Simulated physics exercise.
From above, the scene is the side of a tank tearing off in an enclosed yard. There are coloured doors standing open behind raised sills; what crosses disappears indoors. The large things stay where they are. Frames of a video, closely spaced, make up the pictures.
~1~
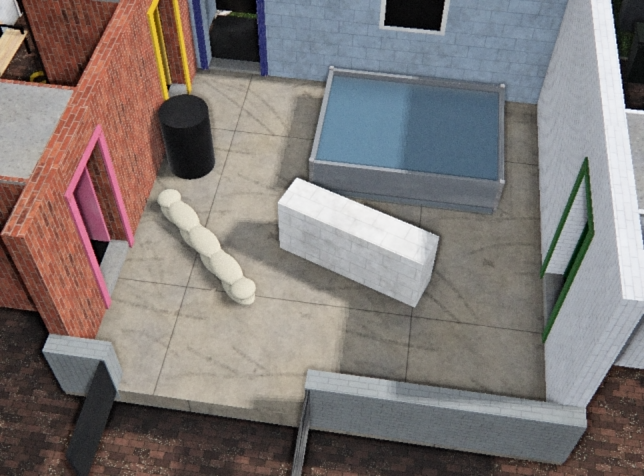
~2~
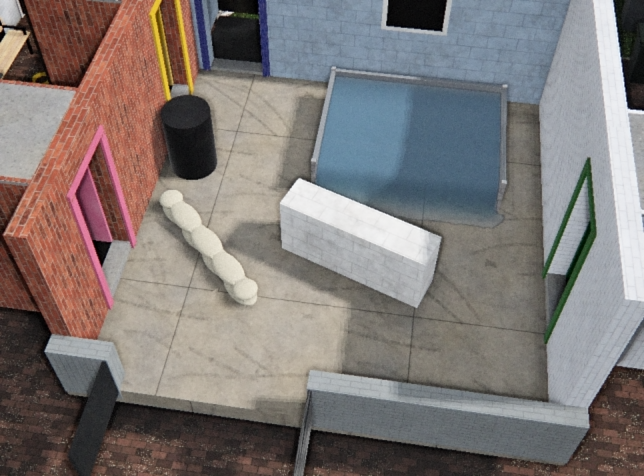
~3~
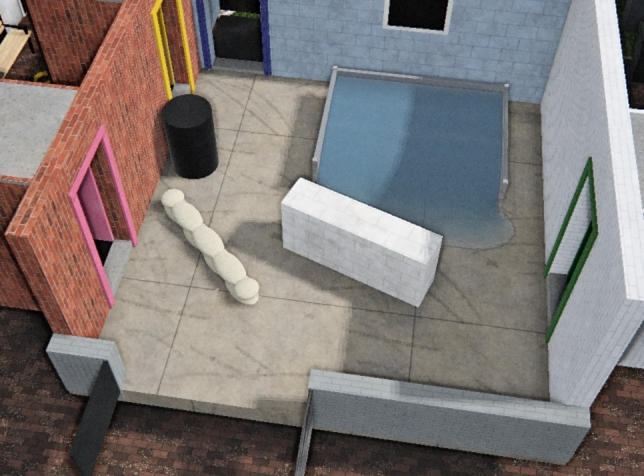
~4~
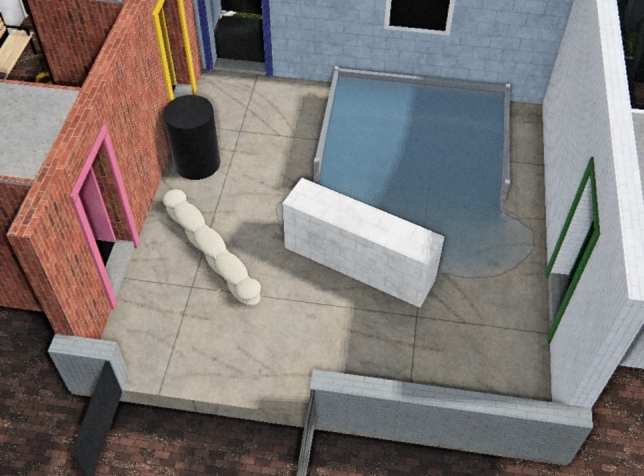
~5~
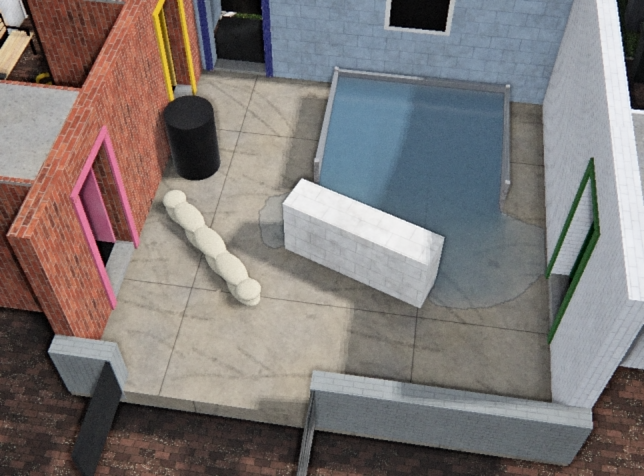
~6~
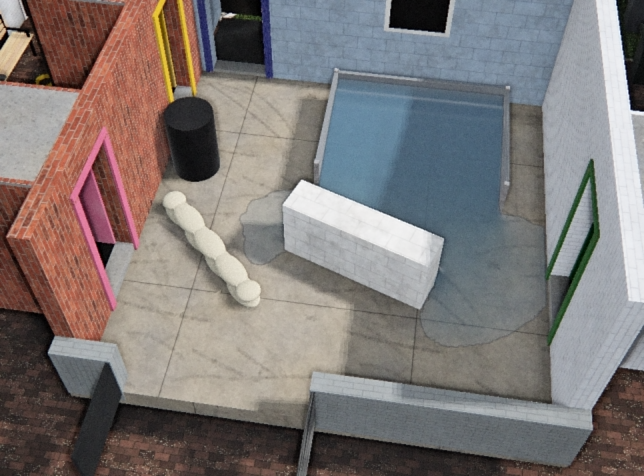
The video shows a walled yard with coloured doorways and a water tank whose near side opens, releasing water that spreads across the paved floor toward the right, then around both ends of a white block.
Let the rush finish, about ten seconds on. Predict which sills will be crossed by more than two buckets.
The blue door will be; the yellow door will not be; the pink door will not be; the green door will be.
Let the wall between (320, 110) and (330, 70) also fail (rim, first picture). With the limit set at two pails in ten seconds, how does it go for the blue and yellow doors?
The blue door exceeds the limit and the yellow door exceeds the limit.
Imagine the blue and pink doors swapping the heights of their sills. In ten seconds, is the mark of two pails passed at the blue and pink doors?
The blue one falls short, the pink one exceeds it.
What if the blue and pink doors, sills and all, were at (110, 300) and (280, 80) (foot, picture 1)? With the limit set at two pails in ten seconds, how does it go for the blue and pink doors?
Well, the blue one runs over, and as for the pink one, it stays within bounds.
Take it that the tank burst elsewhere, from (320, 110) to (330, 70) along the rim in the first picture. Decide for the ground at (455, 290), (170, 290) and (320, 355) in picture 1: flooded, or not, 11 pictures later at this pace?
In that order: Free of water, clear, free of water.
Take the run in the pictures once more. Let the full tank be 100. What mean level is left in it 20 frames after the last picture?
It works out to roughly 32 percent.
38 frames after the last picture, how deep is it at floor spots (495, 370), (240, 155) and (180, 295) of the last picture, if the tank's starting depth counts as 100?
I'd put them at close to 20 per cent, then 12 per cent, then 14 per cent.
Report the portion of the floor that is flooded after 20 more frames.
Close to 75 %.
A moment on, water covers 35 % of the floor; the blue door not reached, the yellow door not reached, the pink door not reached, the green door wet at the sill, nothing in.
Next, water covers 40 % of the floor; the blue door not reached, the yellow door not reached, the pink door not reached, the green door over two buckets in.
Then, water covers 75 % of the floor; the blue door wet at the sill, nothing in, the yellow door wet at the sill, nothing in, the pink door wet at the sill, nothing in, the green door far over two buckets in.
Later, water covers 95 % of the floor; the blue door under two buckets in, the yellow door wet at the sill, nothing in, the pink door under two buckets in, the green door far over two buckets in.
In the end, water covers 95 % of the floor; the blue door over two buckets in, the yellow door wet at the sill, nothing in, the pink door under two buckets in, the green door far over two buckets in.
